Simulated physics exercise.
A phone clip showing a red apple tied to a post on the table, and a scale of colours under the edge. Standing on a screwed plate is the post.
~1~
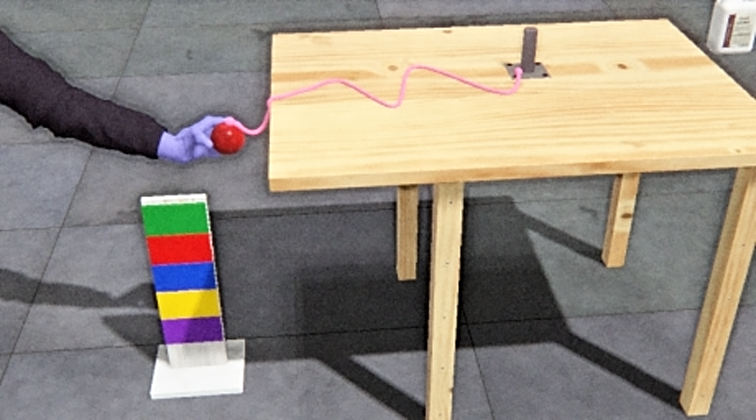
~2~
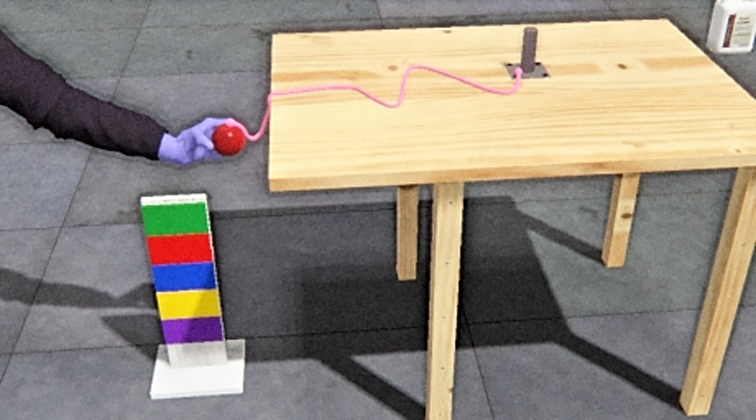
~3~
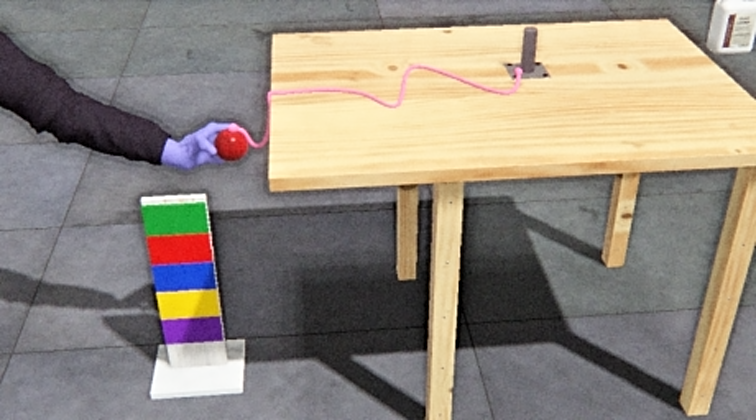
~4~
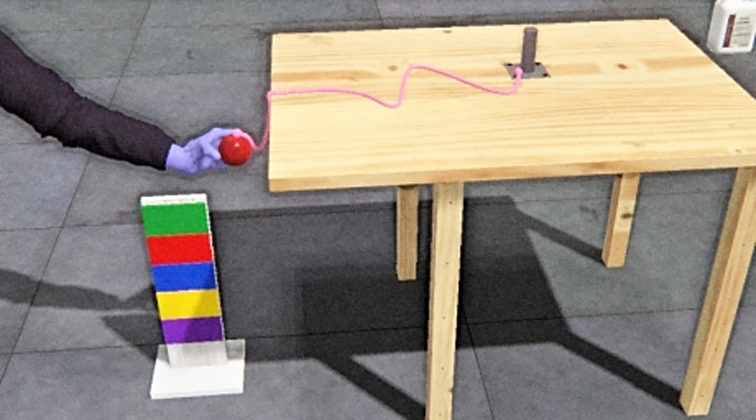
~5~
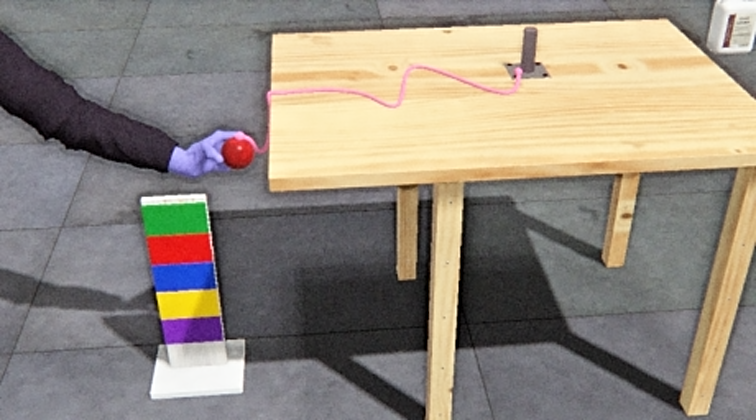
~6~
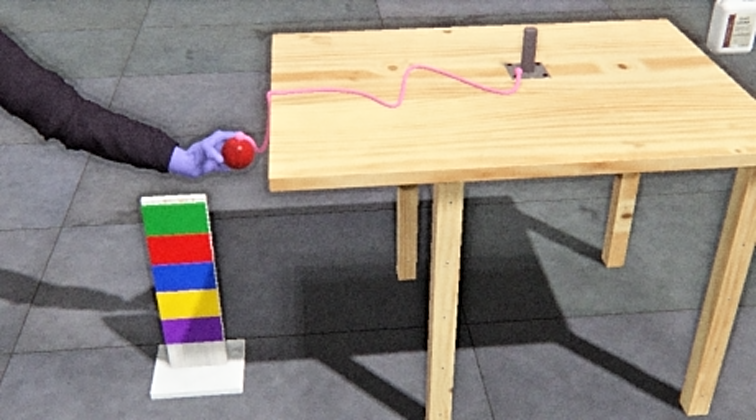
On a grey tiled floor, seen from slightly above, a pale wooden table stands at the right with a dark post on a small plate, and part of a white bottle shows behind. A pink cord winds across the tabletop to a red ball in a gloved, dark-sleeved hand, above an upright green, red, blue, yellow and purple scale. The hand moves the ball slightly down and right, then stays nearly still, while the camera remains steady.
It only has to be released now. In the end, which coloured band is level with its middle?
The purple band.
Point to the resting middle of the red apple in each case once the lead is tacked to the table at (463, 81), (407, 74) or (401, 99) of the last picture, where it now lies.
It comes to rest around (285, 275), (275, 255) and (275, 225) respectively.
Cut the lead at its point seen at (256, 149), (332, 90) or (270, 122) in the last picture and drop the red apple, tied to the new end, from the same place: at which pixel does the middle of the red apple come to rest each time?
Approximate pixels, cut by cut: (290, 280); (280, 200); (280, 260).
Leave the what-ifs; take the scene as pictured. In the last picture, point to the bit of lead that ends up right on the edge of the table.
Location: About (401, 100).
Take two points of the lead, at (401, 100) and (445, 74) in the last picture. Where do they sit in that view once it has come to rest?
I'd say about (271, 100) for one and about (389, 84) for the other.
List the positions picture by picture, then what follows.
In the first frame, red apple (228, 138); green (175, 221); red (180, 250); blue (184, 278); yellow (189, 305); purple (193, 331).
In the second frame, red apple (228, 140); lead through (516, 89) (445, 74) (403, 88) (365, 94) (280, 94).
In the third frame, red apple (231, 145).
In the fourth frame, red apple (235, 150); lead through (516, 89) (445, 74) (403, 88) (363, 94) (273, 97).
In the fifth frame, red apple (238, 153).
In the sixth frame, red apple (238, 153); lead through (516, 89) (445, 74) (403, 88) (363, 94) (273, 97).
A little later, apple near (282, 295); level with yellow.
Next, apple near (292, 307); level with purple.
When it is over, apple near (293, 309); level with purple. Its middle rests at the purple band.
